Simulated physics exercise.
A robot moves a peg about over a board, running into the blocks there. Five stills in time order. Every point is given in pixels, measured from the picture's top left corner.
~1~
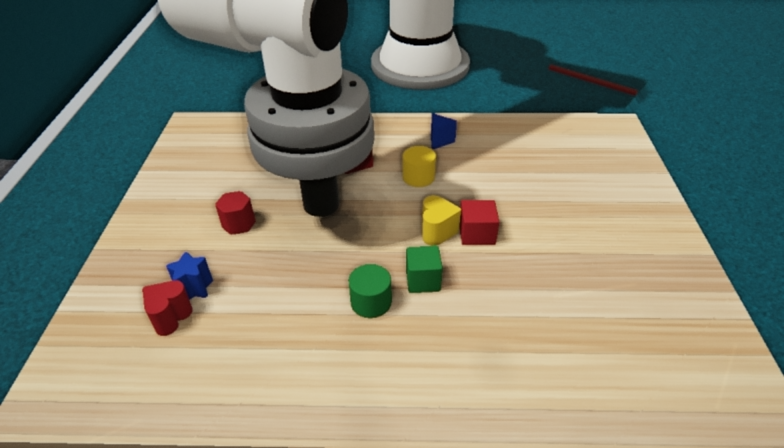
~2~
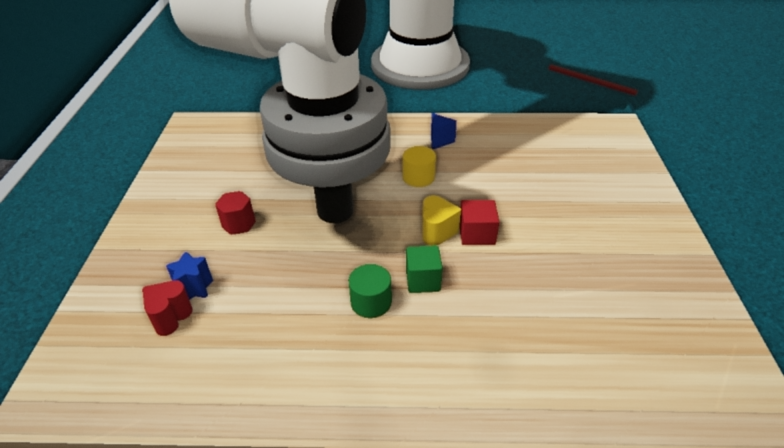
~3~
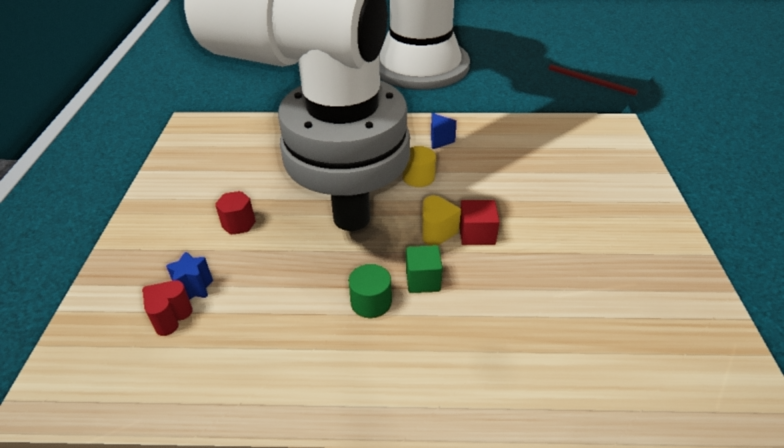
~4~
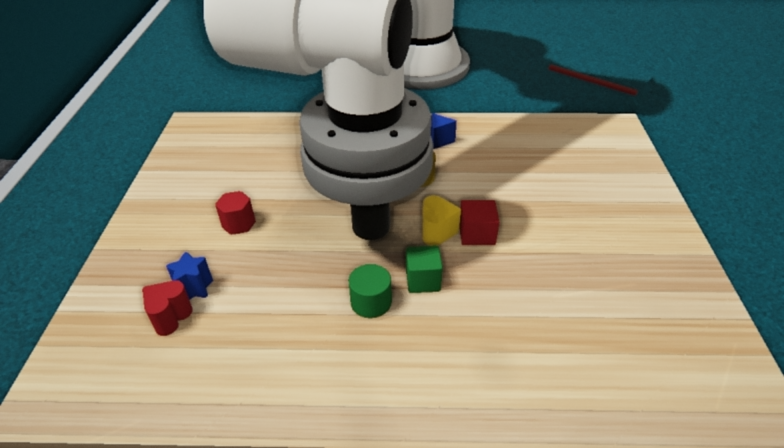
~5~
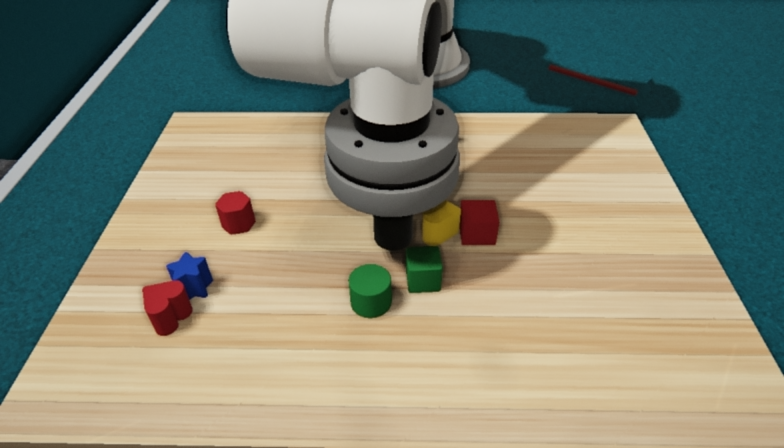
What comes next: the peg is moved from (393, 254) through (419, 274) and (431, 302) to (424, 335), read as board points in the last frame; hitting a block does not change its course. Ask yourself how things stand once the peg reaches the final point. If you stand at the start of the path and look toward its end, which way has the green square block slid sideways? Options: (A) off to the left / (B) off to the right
A: Off to the left.
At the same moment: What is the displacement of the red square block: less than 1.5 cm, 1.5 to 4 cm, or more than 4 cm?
It will fall in the lowest band, under 1.5 cm.
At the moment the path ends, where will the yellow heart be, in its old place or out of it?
It stays.
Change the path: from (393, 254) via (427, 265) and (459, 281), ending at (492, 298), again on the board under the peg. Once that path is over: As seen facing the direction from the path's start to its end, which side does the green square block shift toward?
Right side.
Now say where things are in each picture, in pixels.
Peg's lower end (322, 206); green square block (424, 257); yellow heart (439, 209); red square block (480, 210), in the first frame.
Peg (335, 212); blocks still, in the second frame.
Peg (352, 219); blocks still, in the third frame.
Peg (371, 228); blocks still, in the fourth frame.
Peg (393, 238); green square block (424, 257); yellow heart (439, 209); red square block (480, 210), in the fifth frame.
The first path, step by step. One third of the way, peg (420, 258); green square block (442, 275), turned 25° anticlockwise.
Two thirds of the way, peg (432, 286); green square block (461, 302), turned 50° anticlockwise.
At the end, peg (424, 318); green square block (468, 312), turned 65° anticlockwise; yellow heart still; red square block still.
